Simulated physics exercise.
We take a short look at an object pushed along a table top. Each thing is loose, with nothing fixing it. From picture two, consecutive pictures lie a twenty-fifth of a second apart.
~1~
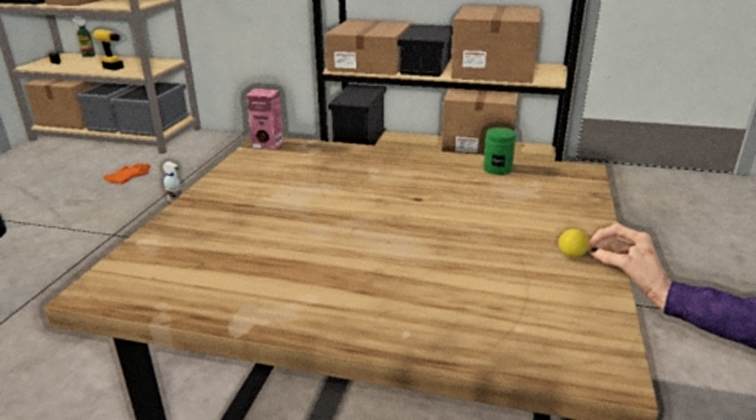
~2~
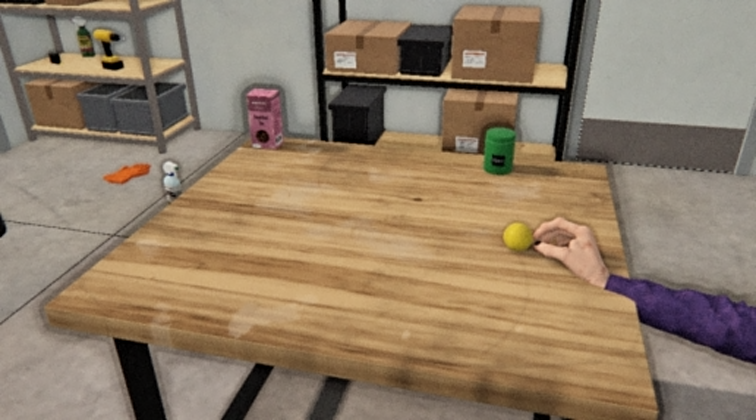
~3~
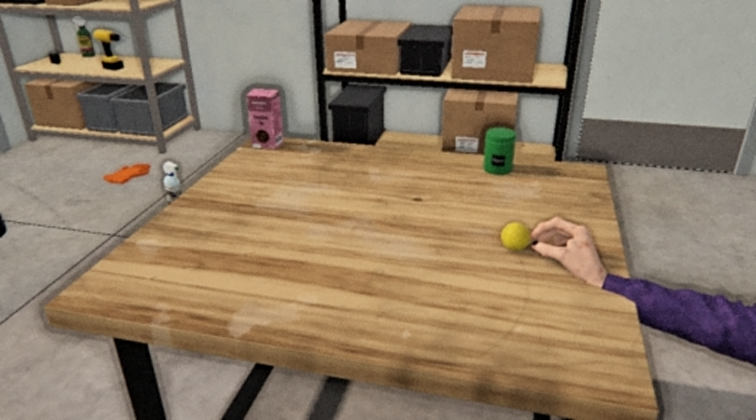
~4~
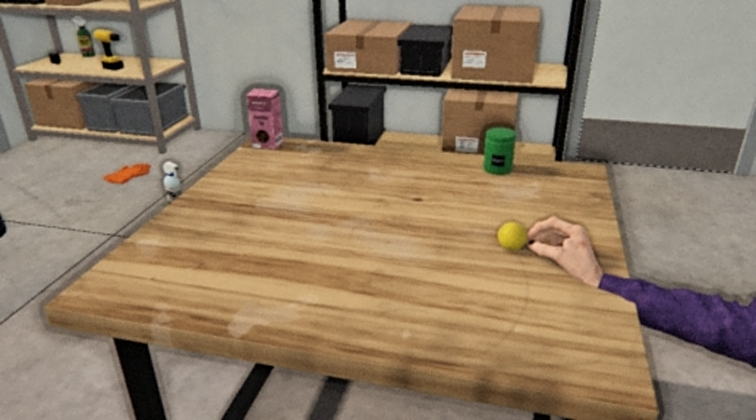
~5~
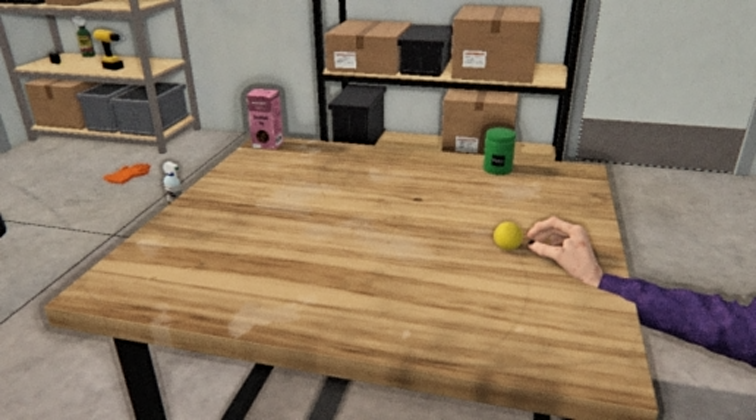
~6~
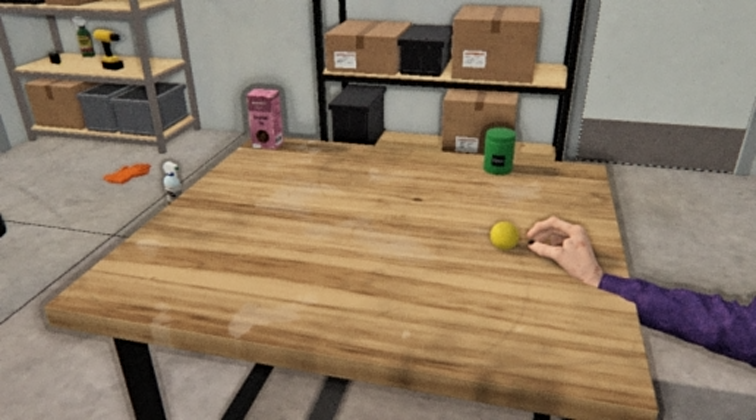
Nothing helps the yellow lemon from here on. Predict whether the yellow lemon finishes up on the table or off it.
On the table.
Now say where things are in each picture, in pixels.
Under the hand; yellow lemon (574, 243), in the first picture.
Under the hand; yellow lemon (518, 237), in the second picture.
Under the hand; yellow lemon (516, 237), in the third picture.
Yellow lemon (512, 236), in the fourth picture.
Yellow lemon (508, 236), in the fifth picture.
Yellow lemon (505, 236), in the sixth picture.
Then, 0.20 s past the last view, yellow lemon displaced about its own width near (488, 234).
Then, 0.60 s past the last view, yellow lemon displaced about its own width near (468, 231).
Finally, moved from the start, yellow lemon. Final places as the last picture's camera would see them, yellow lemon near (463, 231).
